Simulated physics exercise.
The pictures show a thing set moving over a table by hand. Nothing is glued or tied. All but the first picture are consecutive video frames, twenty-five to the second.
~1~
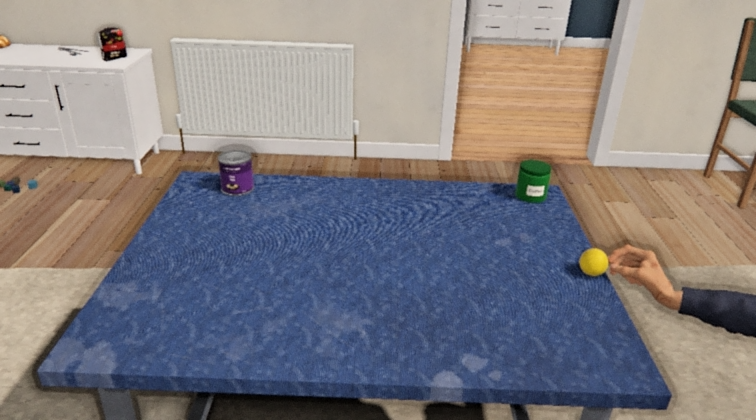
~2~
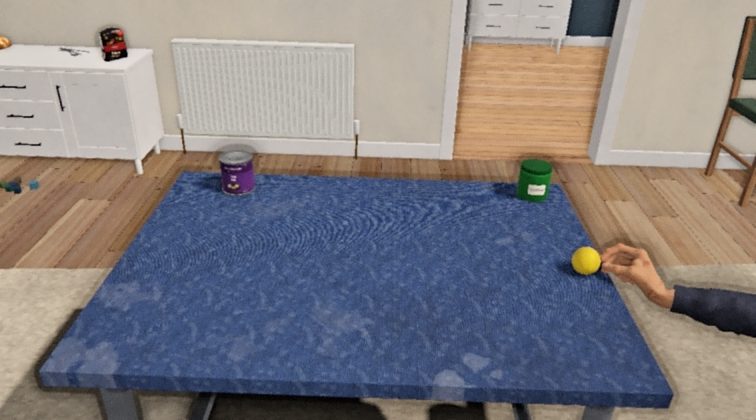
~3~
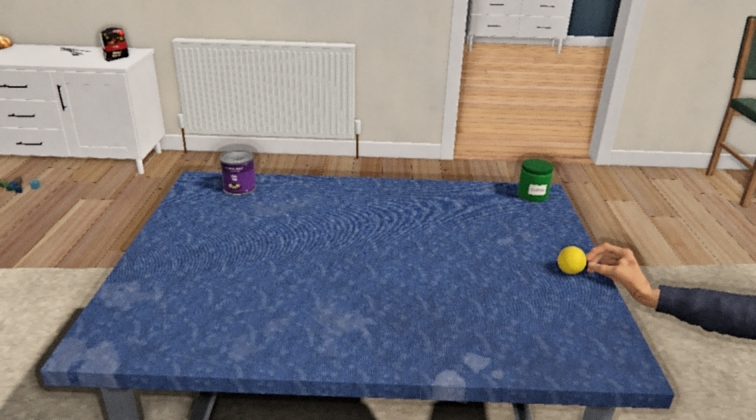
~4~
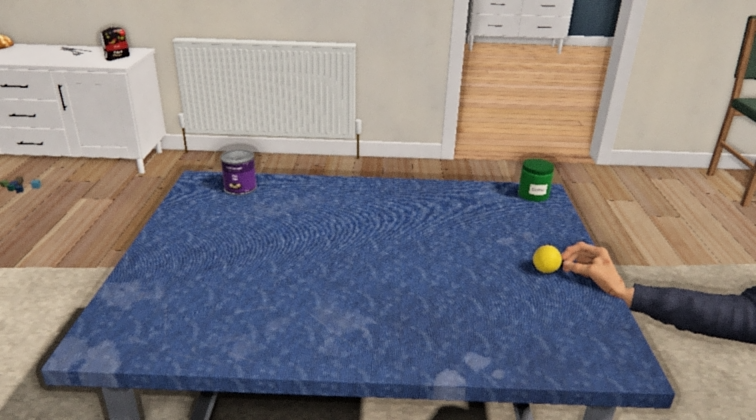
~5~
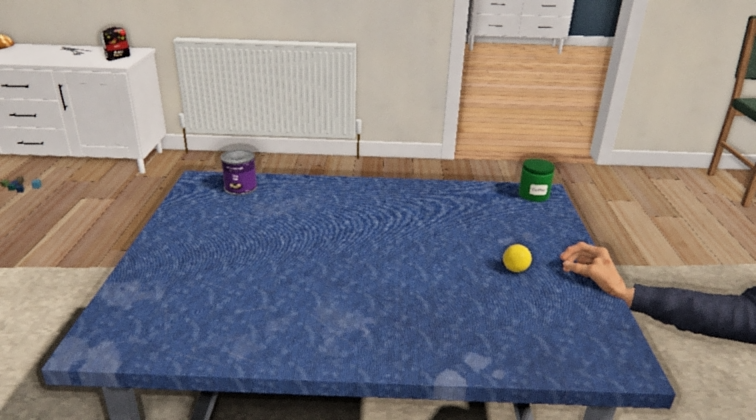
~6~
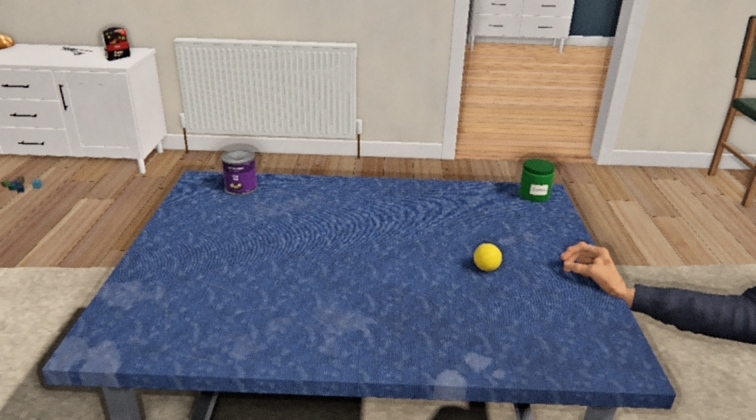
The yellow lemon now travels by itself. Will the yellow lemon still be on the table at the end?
The yellow lemon falls off the table.
Then, 0.30 s after the last picture, yellow lemon rolled well along near (273, 249).
Then, 0.60 s after the last picture, yellow lemon now off the table.
Then, 0.90 s after the last picture, things are still on the move.
By the end, off the table, yellow lemon.
